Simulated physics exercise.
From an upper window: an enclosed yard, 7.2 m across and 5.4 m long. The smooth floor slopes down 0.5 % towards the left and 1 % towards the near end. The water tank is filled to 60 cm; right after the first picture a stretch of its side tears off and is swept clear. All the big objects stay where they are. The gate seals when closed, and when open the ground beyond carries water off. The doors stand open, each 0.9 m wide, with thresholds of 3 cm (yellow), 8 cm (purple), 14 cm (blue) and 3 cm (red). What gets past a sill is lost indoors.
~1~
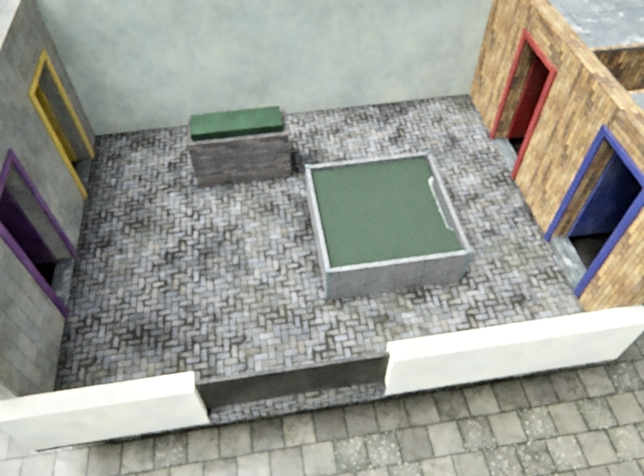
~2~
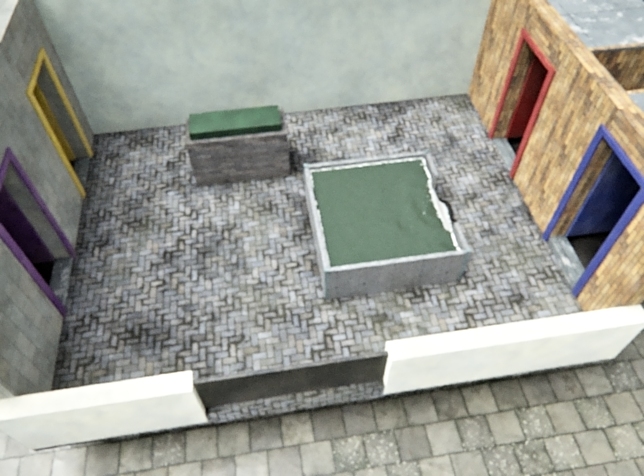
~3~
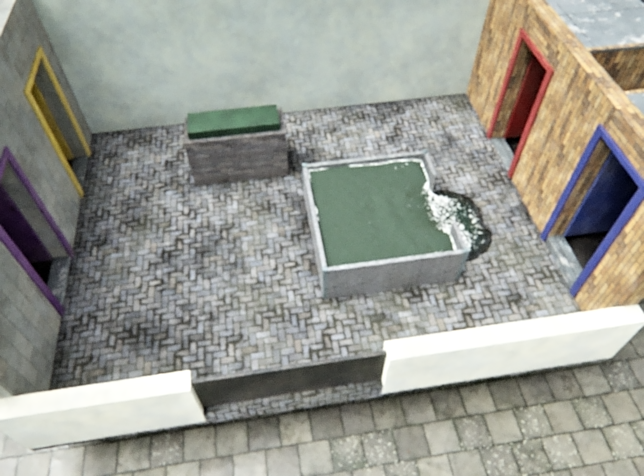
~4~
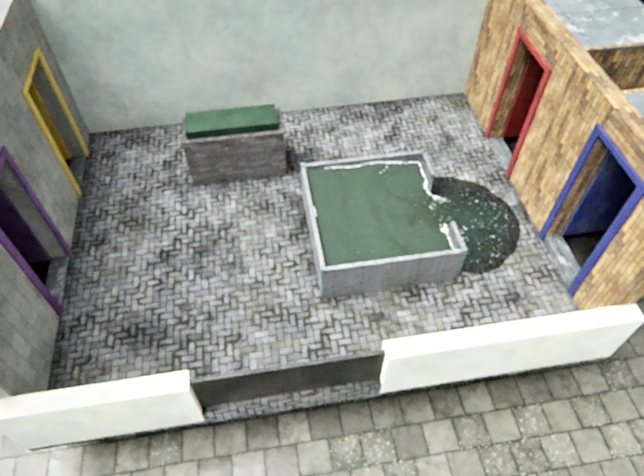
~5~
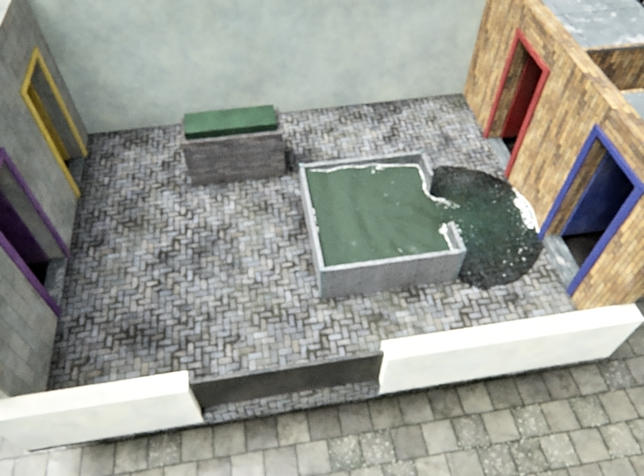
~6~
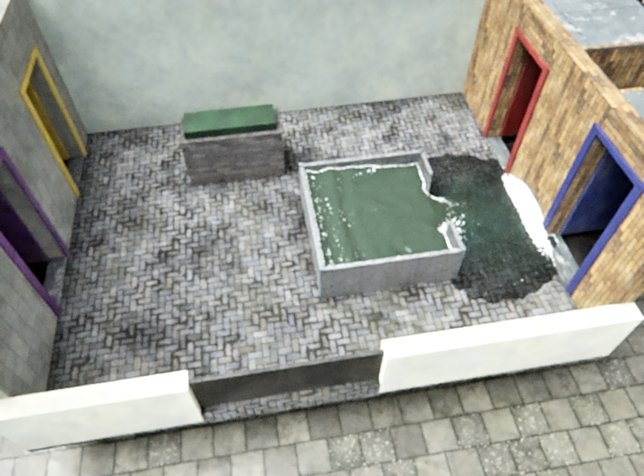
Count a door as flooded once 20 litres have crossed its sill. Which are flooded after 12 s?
Within that time: At the yellow door it goes over the limit; at the purple door it stays under the limit; at the blue door it exceeds the limit; at the red door it exceeds the limit.
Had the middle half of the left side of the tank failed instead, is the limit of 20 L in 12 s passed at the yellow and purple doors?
Then: Yellow over, purple over.
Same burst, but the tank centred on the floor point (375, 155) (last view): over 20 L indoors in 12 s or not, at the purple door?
Then: Purple under.
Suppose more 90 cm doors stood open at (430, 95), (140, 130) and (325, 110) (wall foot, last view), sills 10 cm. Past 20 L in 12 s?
In that order: Above, under, not over.
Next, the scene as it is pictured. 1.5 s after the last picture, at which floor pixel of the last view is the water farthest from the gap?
Around (463, 97).
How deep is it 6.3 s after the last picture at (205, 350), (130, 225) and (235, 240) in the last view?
About 3, 0 and 1 cm.
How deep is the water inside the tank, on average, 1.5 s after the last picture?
Some 34 cm.
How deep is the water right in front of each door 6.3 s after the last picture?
In cm: Yellow 6, purple 7, blue 11, red 6.
Then, 0.7 s after the last picture water covers 15 % of the floor and is deepest (36 cm) near (515, 215); yellow door not reached, purple door not reached, blue door 24 cm at the sill, 8 L in, red door 14 cm at the sill, 11 L in.
Then, 1.5 s after the last picture water covers 20 % of the floor and is deepest (34 cm) near (582, 321); yellow door not reached, purple door not reached, blue door 22 cm at the sill, 37 L in, red door 12 cm at the sill, 48 L in.
Then, 2.8 s after the last picture water covers 40 % of the floor and is deepest (24 cm) near (576, 335); yellow door not reached, purple door not reached, blue door 16 cm at the sill, 56 L in, red door 9 cm at the sill, 89 L in.
Then, 6.3 s after the last picture water covers 80 % of the floor and is deepest (15 cm) near (42, 421); yellow door 6 cm at the sill, 1 L in, purple door 7 cm at the sill, 0 L in, blue door 11 cm at the sill, 62 L in, red door 6 cm at the sill, 133 L in.
Then, 11.3 s after the last picture water covers 95 % of the floor and is deepest (11 cm) near (42, 421); yellow door 7 cm at the sill, 48 L in, purple door 6 cm at the sill, 0 L in, blue door 5 cm at the sill, 62 L in, red door 3 cm at the sill, 144 L in.
